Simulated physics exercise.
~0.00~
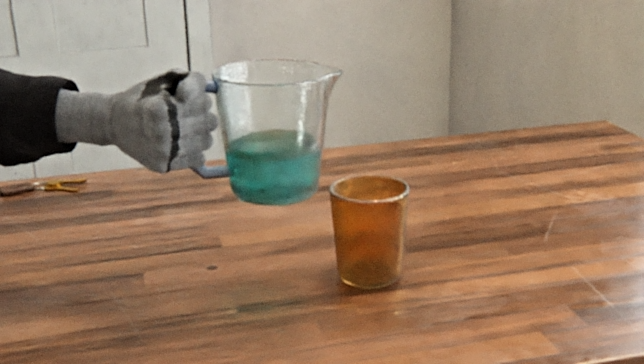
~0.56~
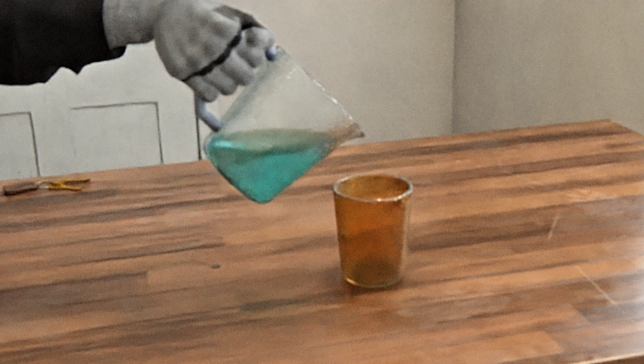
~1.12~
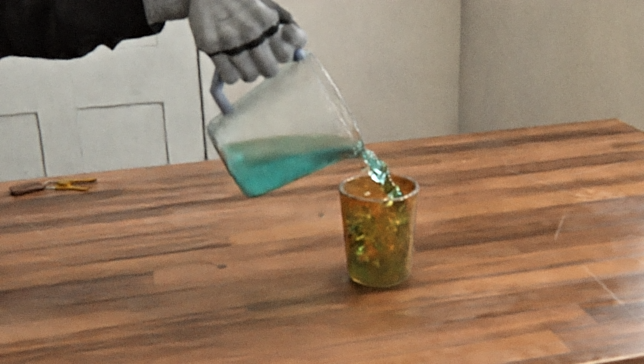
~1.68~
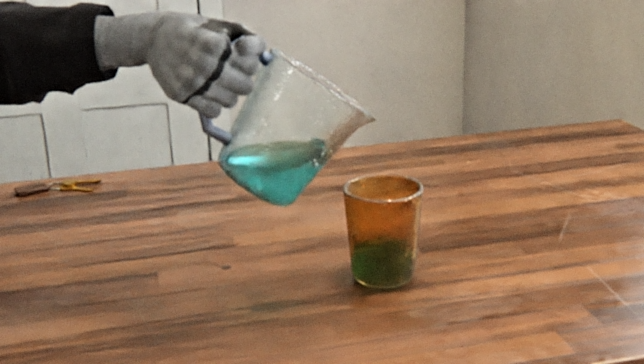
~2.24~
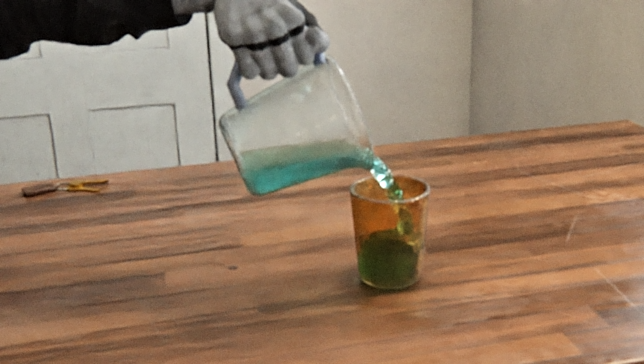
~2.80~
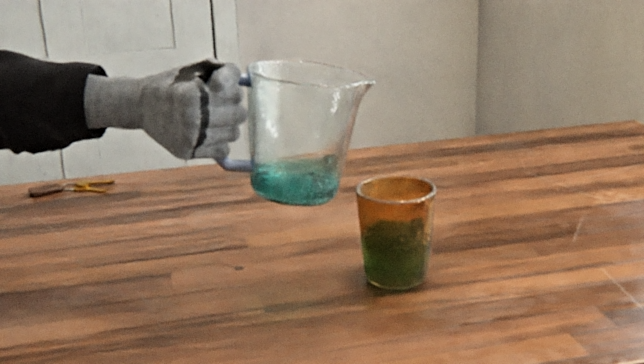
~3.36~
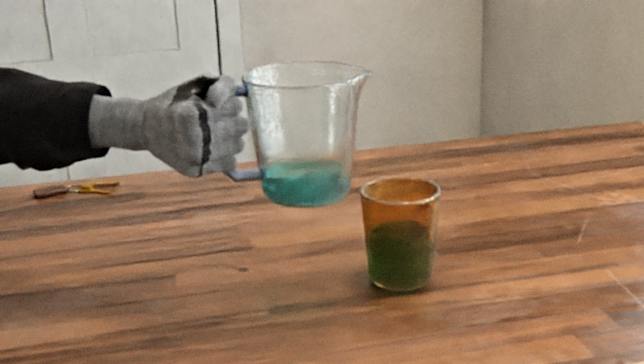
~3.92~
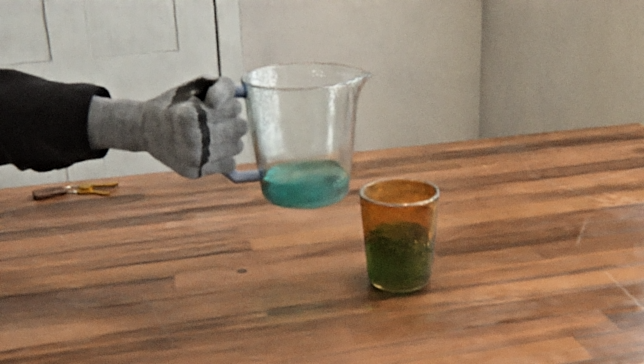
Above a wooden table, a gloved hand pours blue-green liquid into an amber tumbler twice, then levels the jug.
